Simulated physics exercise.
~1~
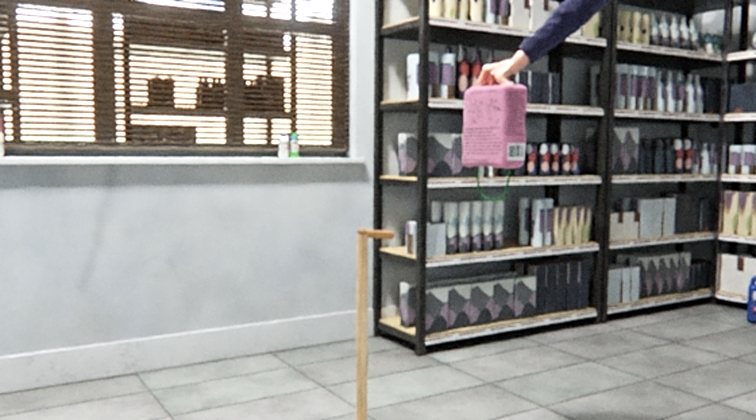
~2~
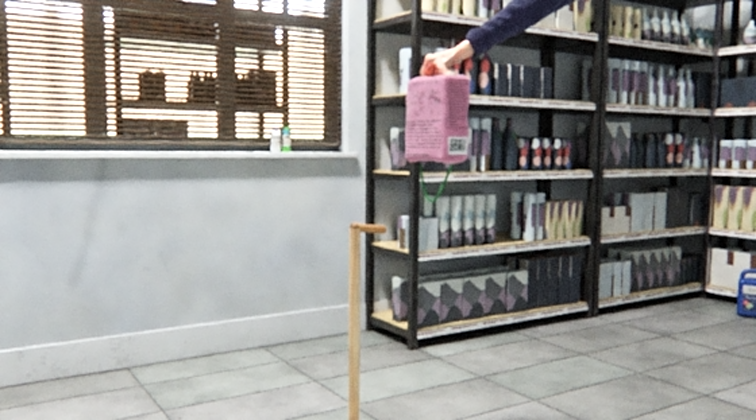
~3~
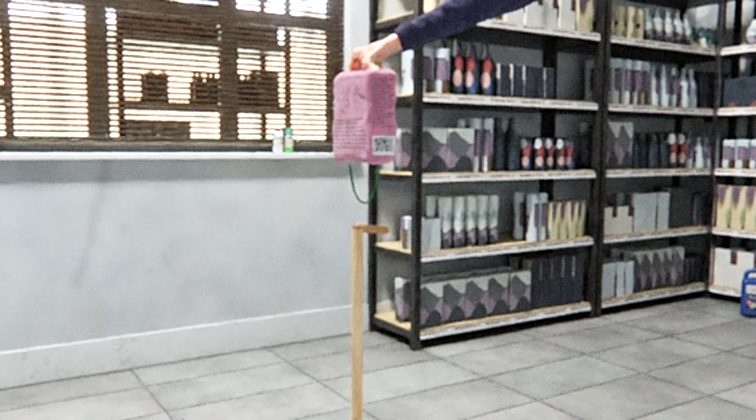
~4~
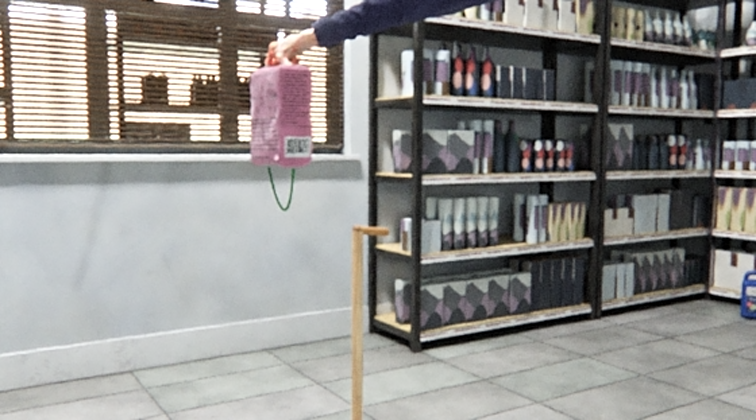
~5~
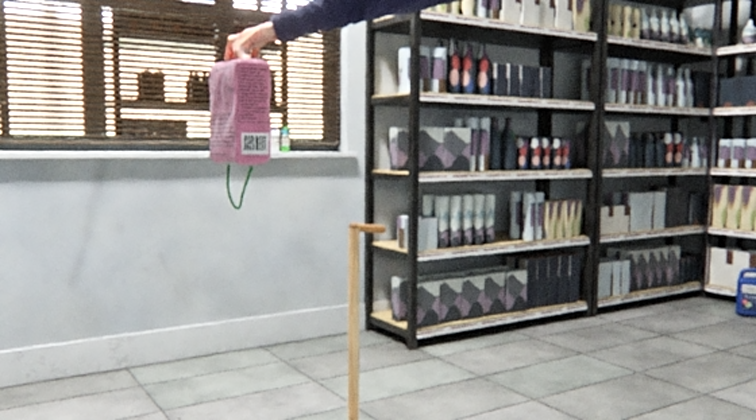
A hand carrying a pink bag with a dangling green loop leftward above a wooden post, passing its sideways hook without catching.
